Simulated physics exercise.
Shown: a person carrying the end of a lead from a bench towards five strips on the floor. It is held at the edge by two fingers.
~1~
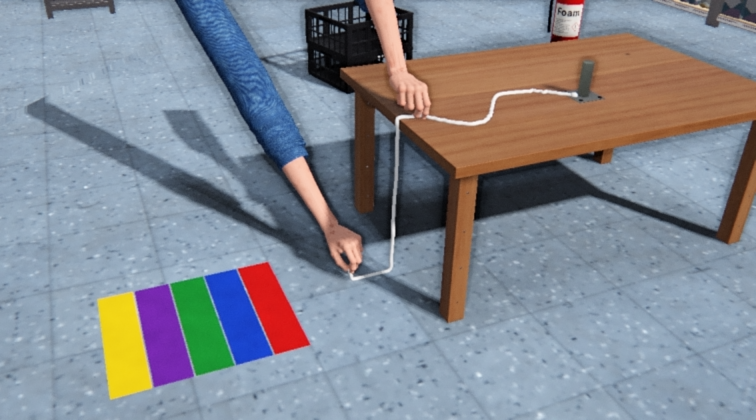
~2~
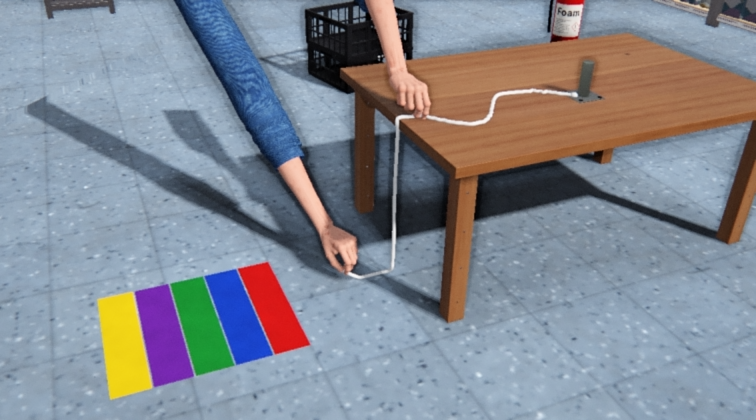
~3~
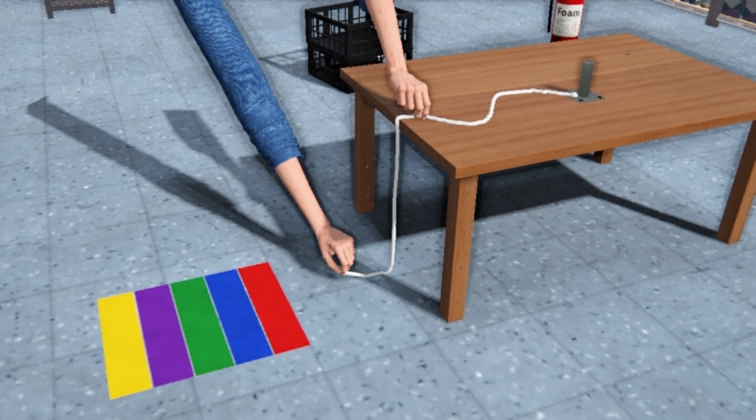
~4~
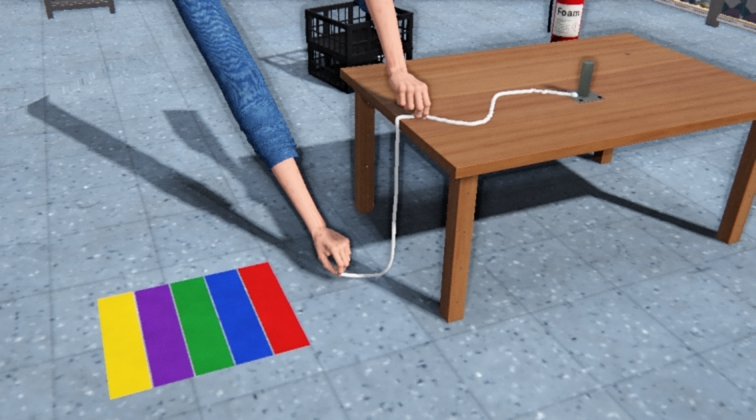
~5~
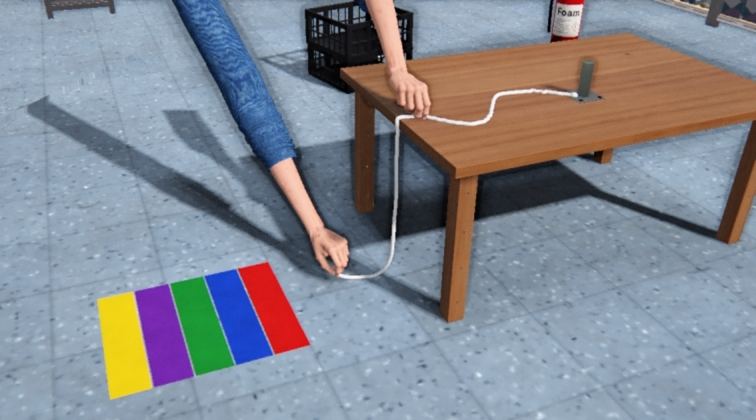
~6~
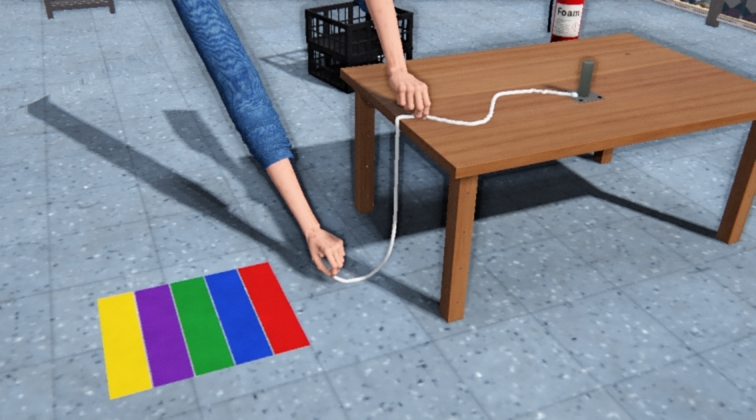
A hand slowly draws the end of a white cord left, toward five coloured strips.
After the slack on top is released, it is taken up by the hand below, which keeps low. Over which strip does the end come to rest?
Over the purple strip.
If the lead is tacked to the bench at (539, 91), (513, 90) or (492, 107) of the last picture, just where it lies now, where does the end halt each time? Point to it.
Expect roughly (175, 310) for the first, (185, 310) for the second and (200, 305) for the third.
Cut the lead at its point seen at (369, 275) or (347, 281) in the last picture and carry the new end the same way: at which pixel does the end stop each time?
(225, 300) and (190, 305).
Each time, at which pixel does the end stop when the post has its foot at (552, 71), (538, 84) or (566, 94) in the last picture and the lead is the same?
Try by try, around (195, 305), (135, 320) and (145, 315).
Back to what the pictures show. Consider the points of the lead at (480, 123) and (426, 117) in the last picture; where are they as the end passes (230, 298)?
About (424, 116) for the first point; the other lies about (392, 152).
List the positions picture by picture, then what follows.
In the first picture, end (349, 270); red (285, 332); blue (248, 342); green (210, 352); purple (170, 362); yellow (128, 373).
In the second picture, end (344, 271); lead through (543, 93) (493, 102) (467, 124) (398, 129) (394, 200) (393, 260).
In the third picture, end (341, 272).
In the fourth picture, end (337, 273); lead through (543, 93) (493, 102) (467, 124) (398, 129) (396, 200) (391, 260).
In the fifth picture, end (334, 273).
In the sixth picture, end (330, 274); lead through (543, 93) (493, 102) (467, 124) (398, 129) (396, 200) (385, 260).
Early on, end near (230, 298); over blue.
Midway, end near (187, 308); over green.
At the end of the slack, end near (161, 314); over purple. The end stops over the purple strip.
